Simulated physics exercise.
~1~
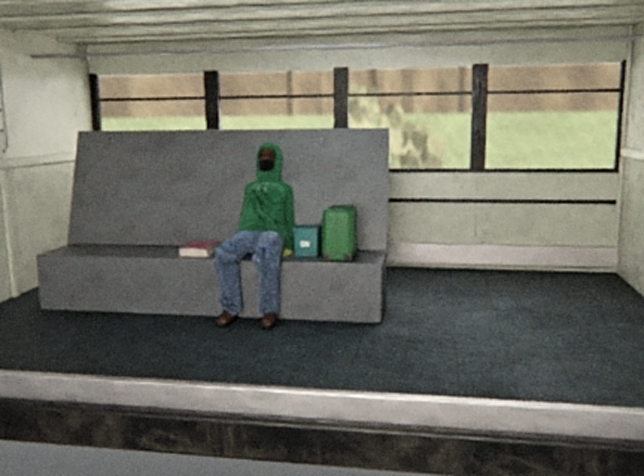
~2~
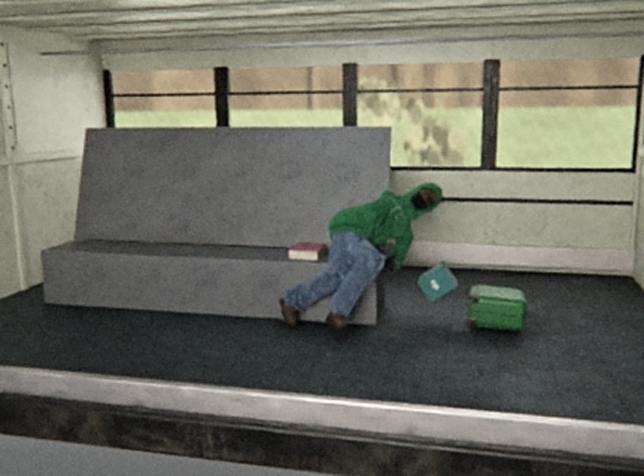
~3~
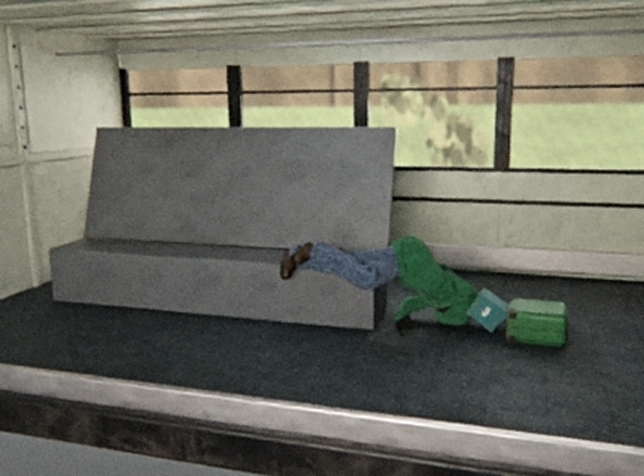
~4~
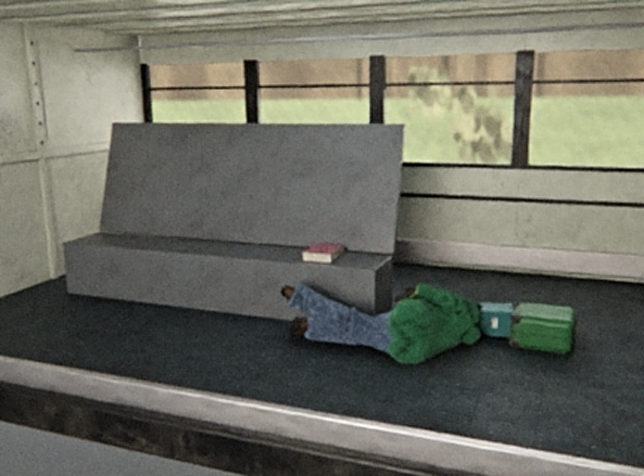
A figure in a green hooded top and blue jeans sits on a long grey bench inside a pale tram car, seen from the open side with windows behind. A pink folder lies to the left, and a teal tub and an upright green case stand to the right. The sleeper tips limply rightward as the tub and case leave the bench and the folder slides right along the seat. The body pitches headfirst to the dark floor, legs trailing. It ends lying beside the bench, head near the tub and toppled case, while the folder stays on the seat.
